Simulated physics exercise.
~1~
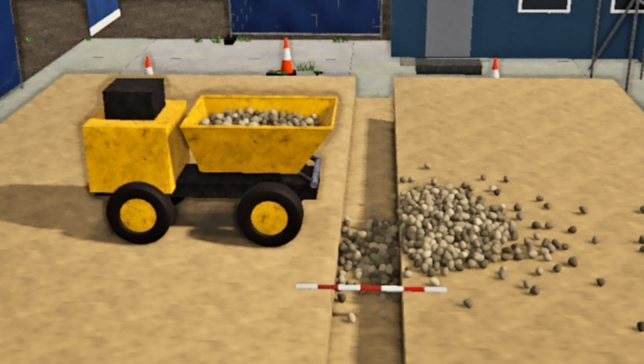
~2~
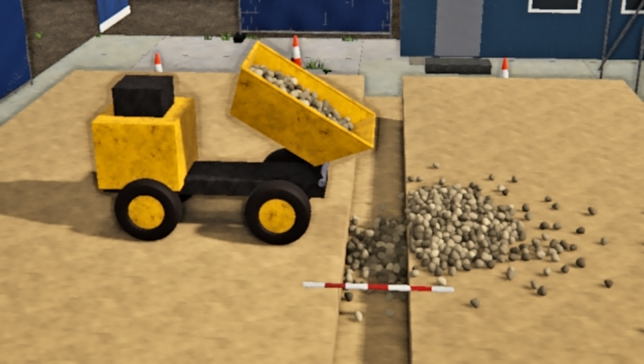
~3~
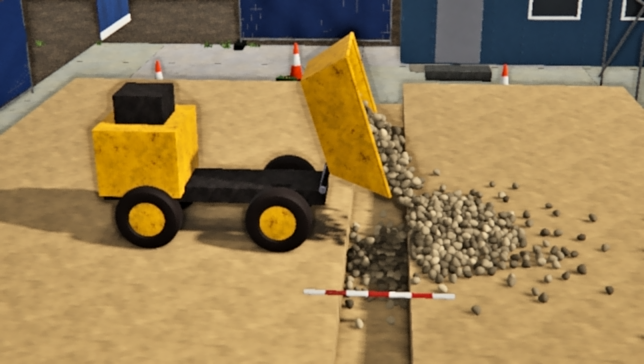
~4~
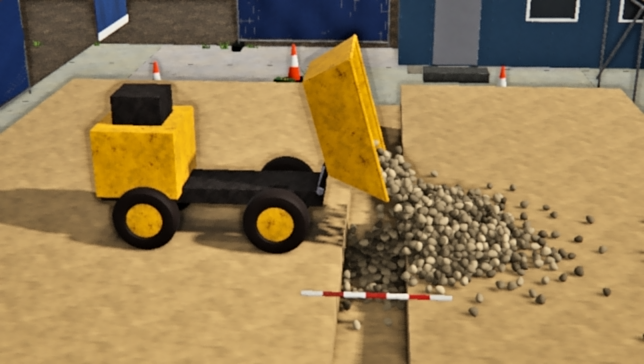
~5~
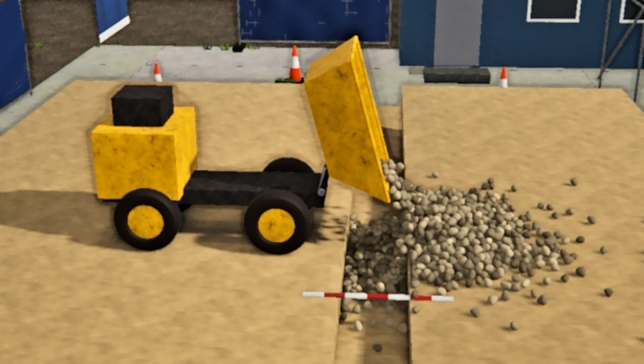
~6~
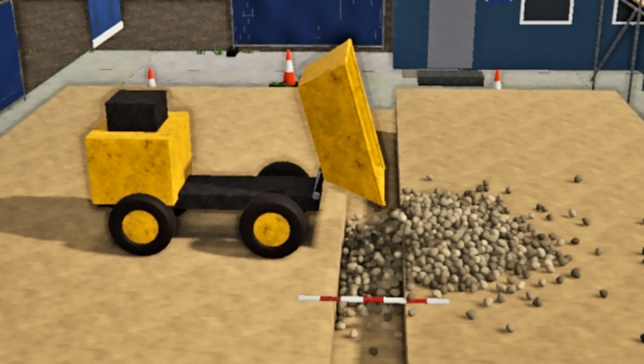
A yellow dumper tipped its skip up steeply and poured grey stones onto a pile beside a narrow trench, some falling in and most spreading over the sand to the right, until the stones settled with the skip still raised.
